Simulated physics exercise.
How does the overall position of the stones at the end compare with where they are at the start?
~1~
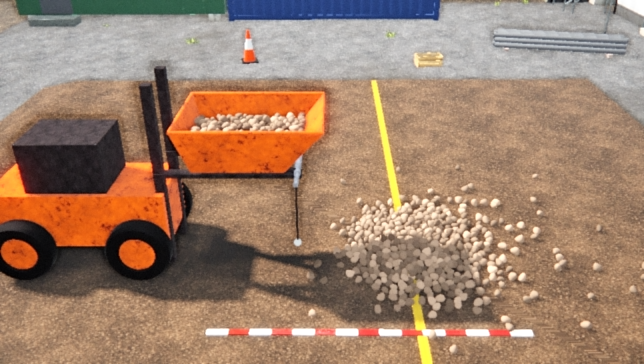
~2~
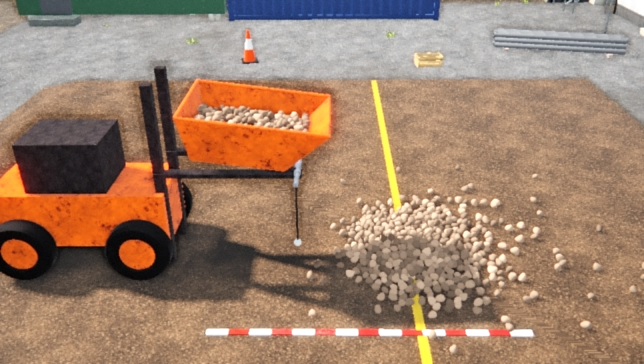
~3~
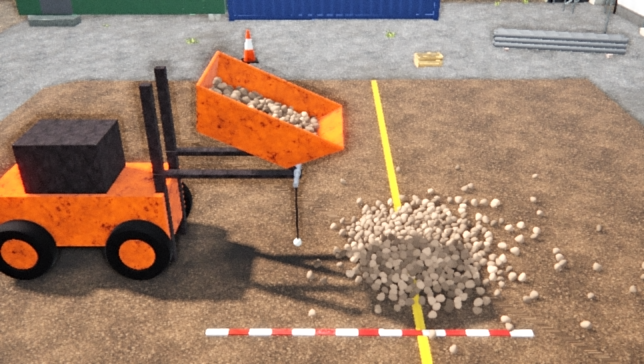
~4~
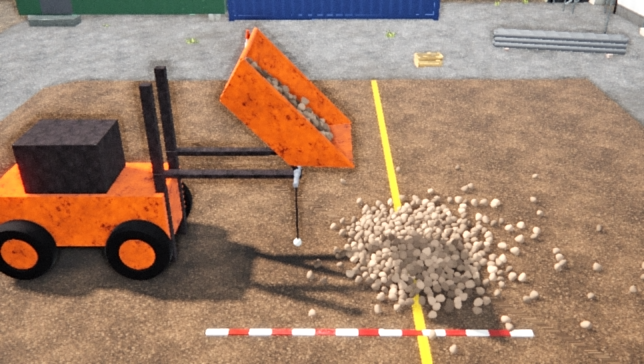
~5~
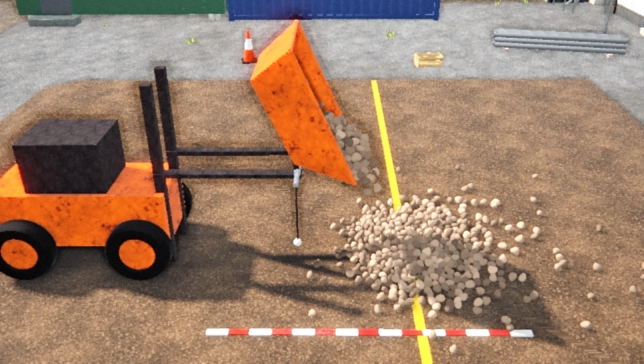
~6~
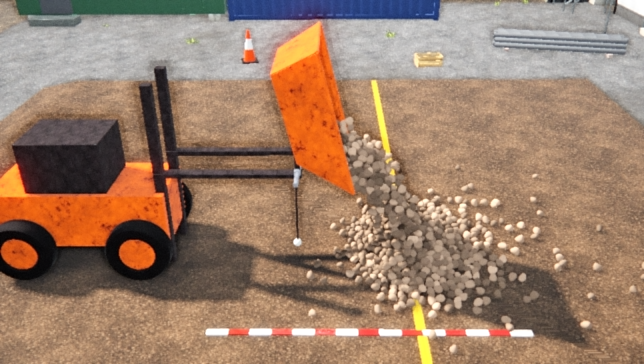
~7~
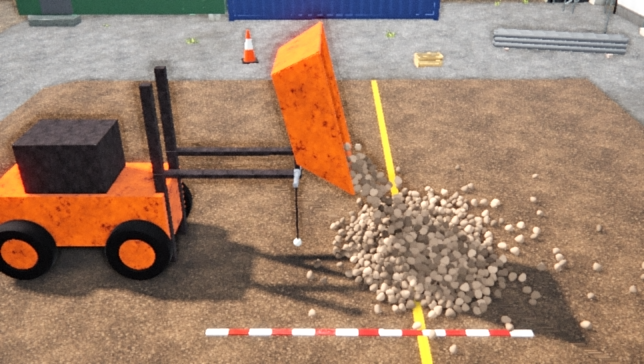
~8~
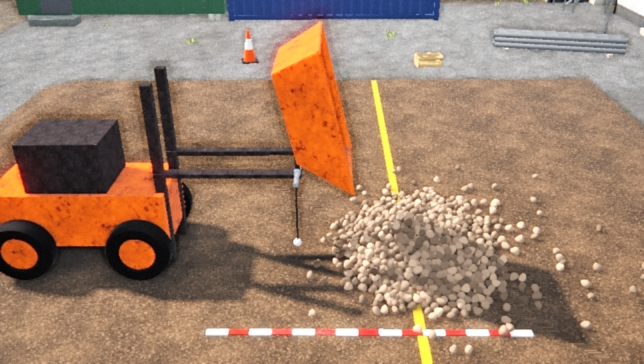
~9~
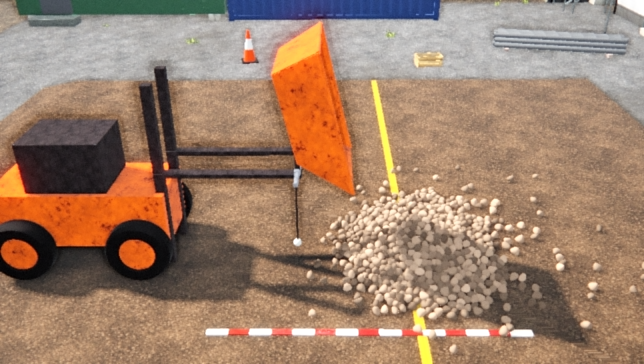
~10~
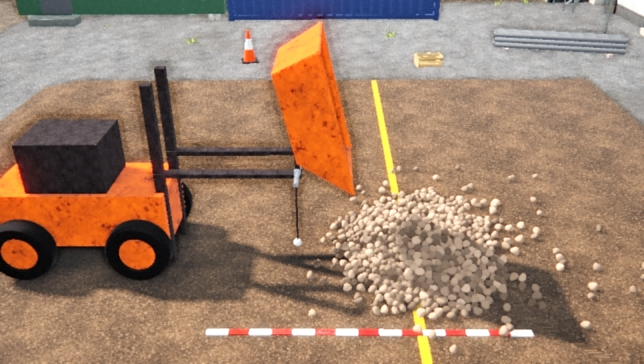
At the start some of the stones are up in the orange skip and the rest lie in a pile on the ground. By the end they are all on the ground around the yellow line, so as a whole they sit lower and farther to the right.
